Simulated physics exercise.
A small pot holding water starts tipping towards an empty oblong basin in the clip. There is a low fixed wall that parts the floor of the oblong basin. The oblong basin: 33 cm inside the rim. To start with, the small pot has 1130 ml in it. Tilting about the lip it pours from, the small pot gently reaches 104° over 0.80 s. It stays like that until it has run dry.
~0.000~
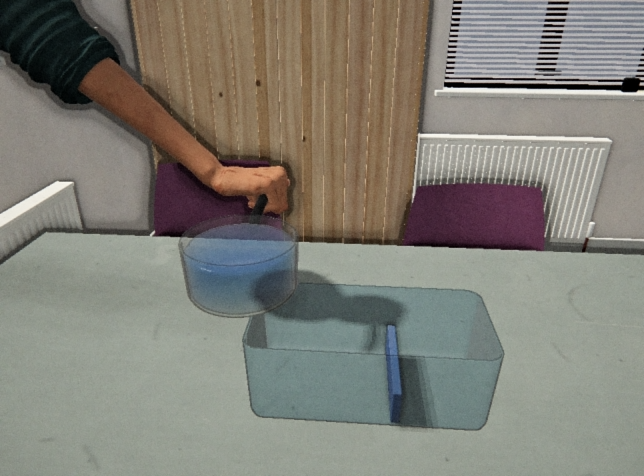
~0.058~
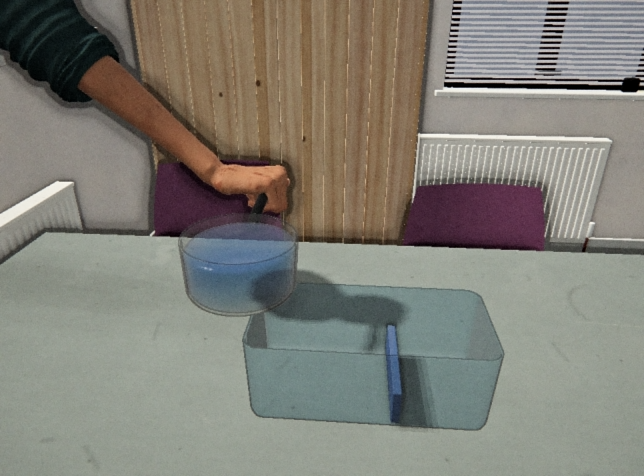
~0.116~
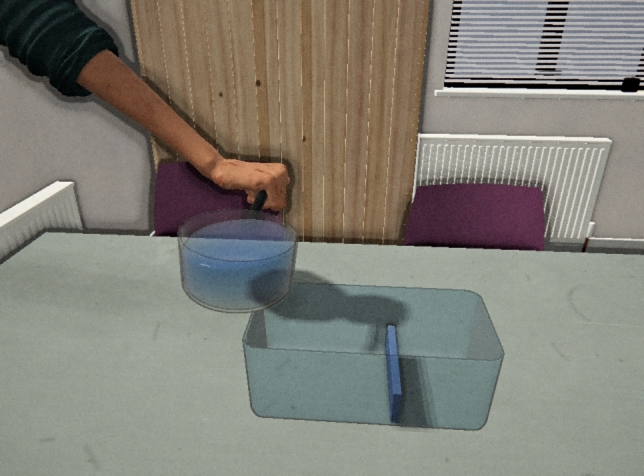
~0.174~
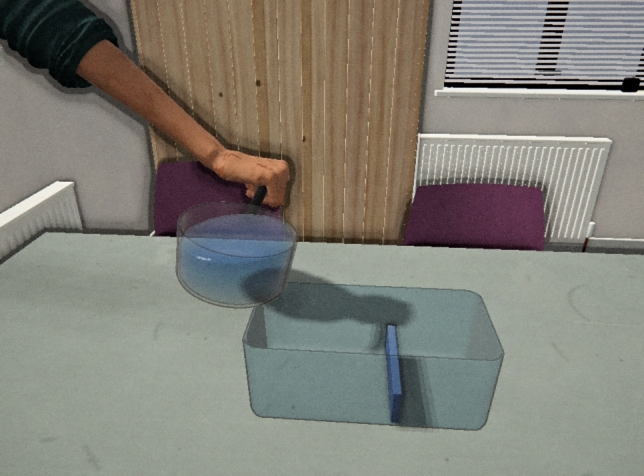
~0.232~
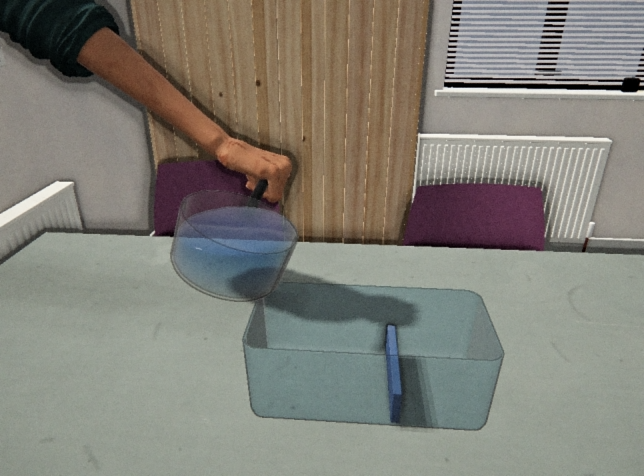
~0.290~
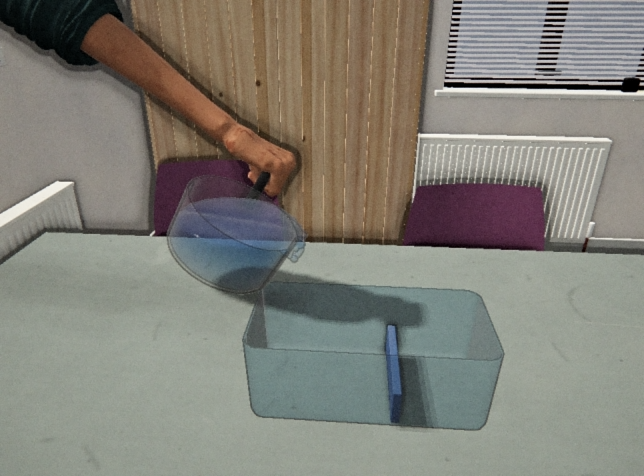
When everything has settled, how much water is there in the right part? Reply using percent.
29 out of 100.
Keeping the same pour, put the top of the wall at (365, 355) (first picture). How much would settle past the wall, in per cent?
Estimate: Close to 75 per cent.
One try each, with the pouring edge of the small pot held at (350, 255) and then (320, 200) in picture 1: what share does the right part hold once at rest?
Try 1: Approx. 70 %; try 2: Approx. 65 %.
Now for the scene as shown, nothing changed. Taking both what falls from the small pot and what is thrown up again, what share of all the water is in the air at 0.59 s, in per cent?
It comes to about 48 percent.
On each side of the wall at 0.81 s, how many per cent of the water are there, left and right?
Near 46 on the left, 36 on the right.
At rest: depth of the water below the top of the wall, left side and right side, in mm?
Left roughly 28 mm; right roughly 36 mm.
By 0.59 s the tilt is 88° and 37 per cent is still to pour, 15 is left of the wall and 0 right of it.
By 0.81 s the tilt is 104° and 5 per cent is still to pour, 47 is left of the wall and 37 right of it.
By 1.05 s the tilt is 104° and 0 per cent is still to pour, 64 is left of the wall and 28 right of it.
By 1.30 s the tilt is 104° and 0 per cent is still to pour, 68 is left of the wall and 28 right of it.
At rest 68 per cent lies left of the wall, 29 right of it and 3 outside.
